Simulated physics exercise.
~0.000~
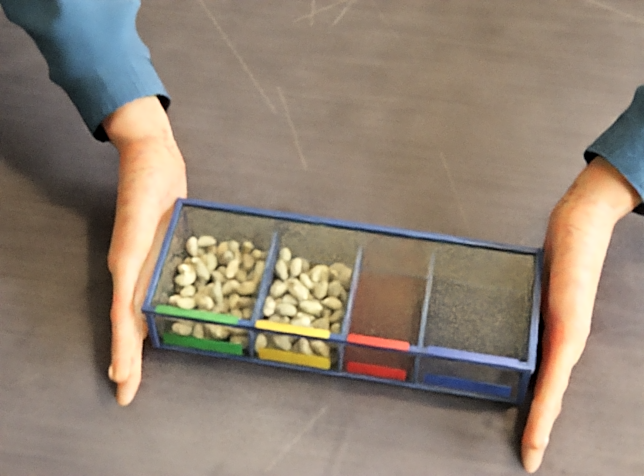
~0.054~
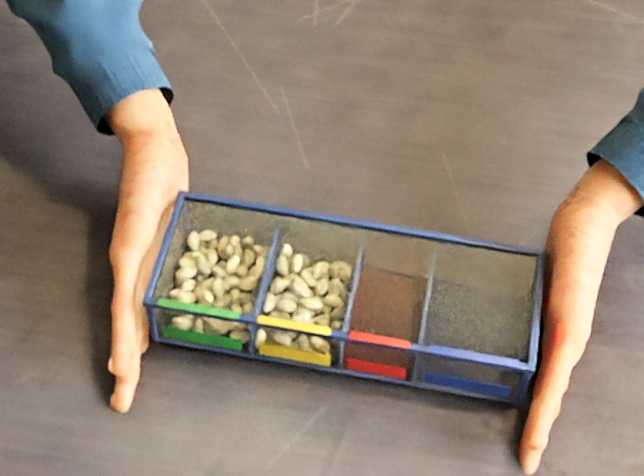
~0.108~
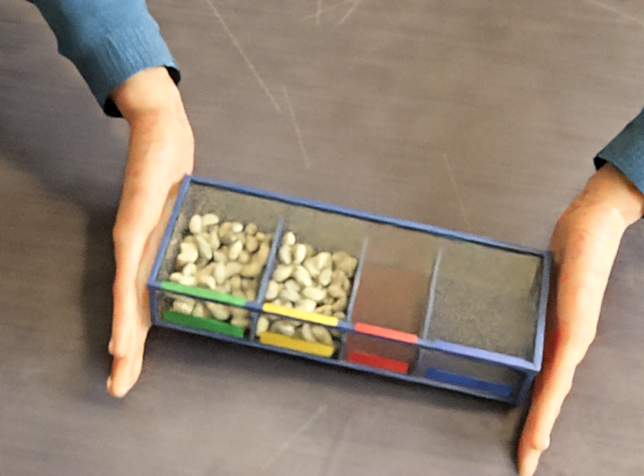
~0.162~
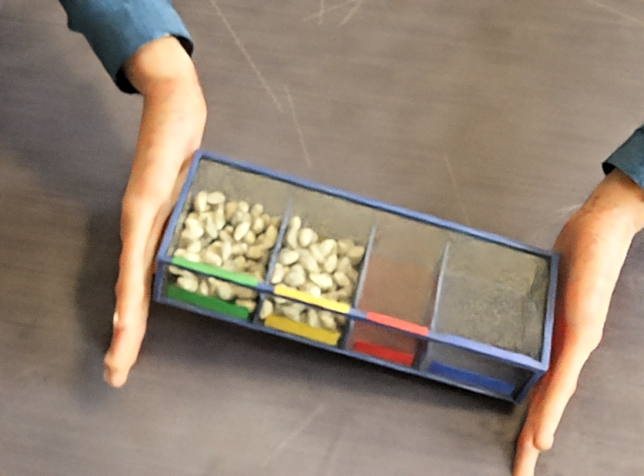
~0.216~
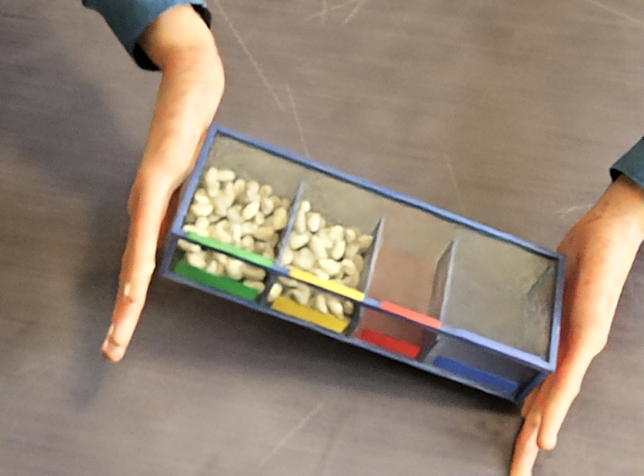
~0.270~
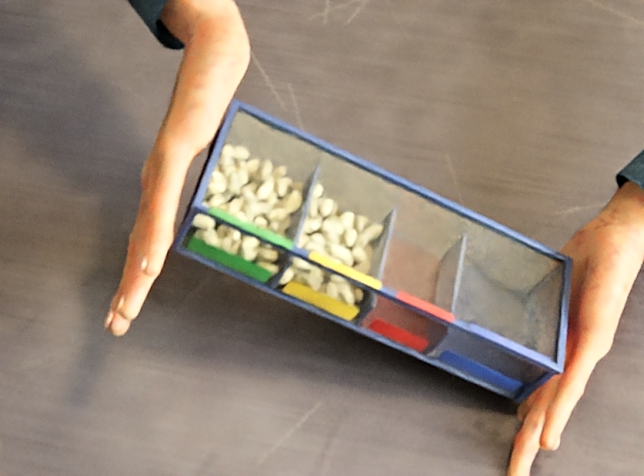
On a scratched grey surface, two hands tilting a clear, blue-edged divided box, its left end rising, white beans in two left compartments.
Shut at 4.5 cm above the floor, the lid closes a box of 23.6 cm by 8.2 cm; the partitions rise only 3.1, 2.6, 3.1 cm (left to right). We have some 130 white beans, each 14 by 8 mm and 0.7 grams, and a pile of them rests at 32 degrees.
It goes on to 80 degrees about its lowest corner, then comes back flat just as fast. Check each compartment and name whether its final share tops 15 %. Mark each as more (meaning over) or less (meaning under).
Red - more; blue - less; green - more; yellow - more.
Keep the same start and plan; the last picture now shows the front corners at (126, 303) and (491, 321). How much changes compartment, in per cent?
My guess is close to 10 per cent.
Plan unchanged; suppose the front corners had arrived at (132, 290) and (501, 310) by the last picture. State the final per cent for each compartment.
Red 0 %; blue 0 %; green 65 %; yellow 35 %.
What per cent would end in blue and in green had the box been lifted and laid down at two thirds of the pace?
Blue 10 %, green 35 %.
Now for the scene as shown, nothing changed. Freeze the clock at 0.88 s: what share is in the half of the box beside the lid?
50 %.
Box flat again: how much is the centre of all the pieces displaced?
The balance point ends up some 4.5 centimetres from where it began.
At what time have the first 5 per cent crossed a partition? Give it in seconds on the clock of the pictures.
Note: T close to 0.80 s.
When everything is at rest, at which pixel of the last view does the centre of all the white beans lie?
Centre at rest, approx.: (330, 293) px.
After 0.88 s, tilt 78 degrees; red 5 %, blue 5 %, green 45 %, yellow 45 %.
After 1.29 s, tilt 33 degrees; red 25 %, blue 10 %, green 35 %, yellow 30 %.
Then, at 1.79 s, tilt 0 degrees; red 25 %, blue 10 %, green 35 %, yellow 30 %.
In the end, at 2.2 s, red 25 %, blue 10 %, green 35 %, yellow 30 %.
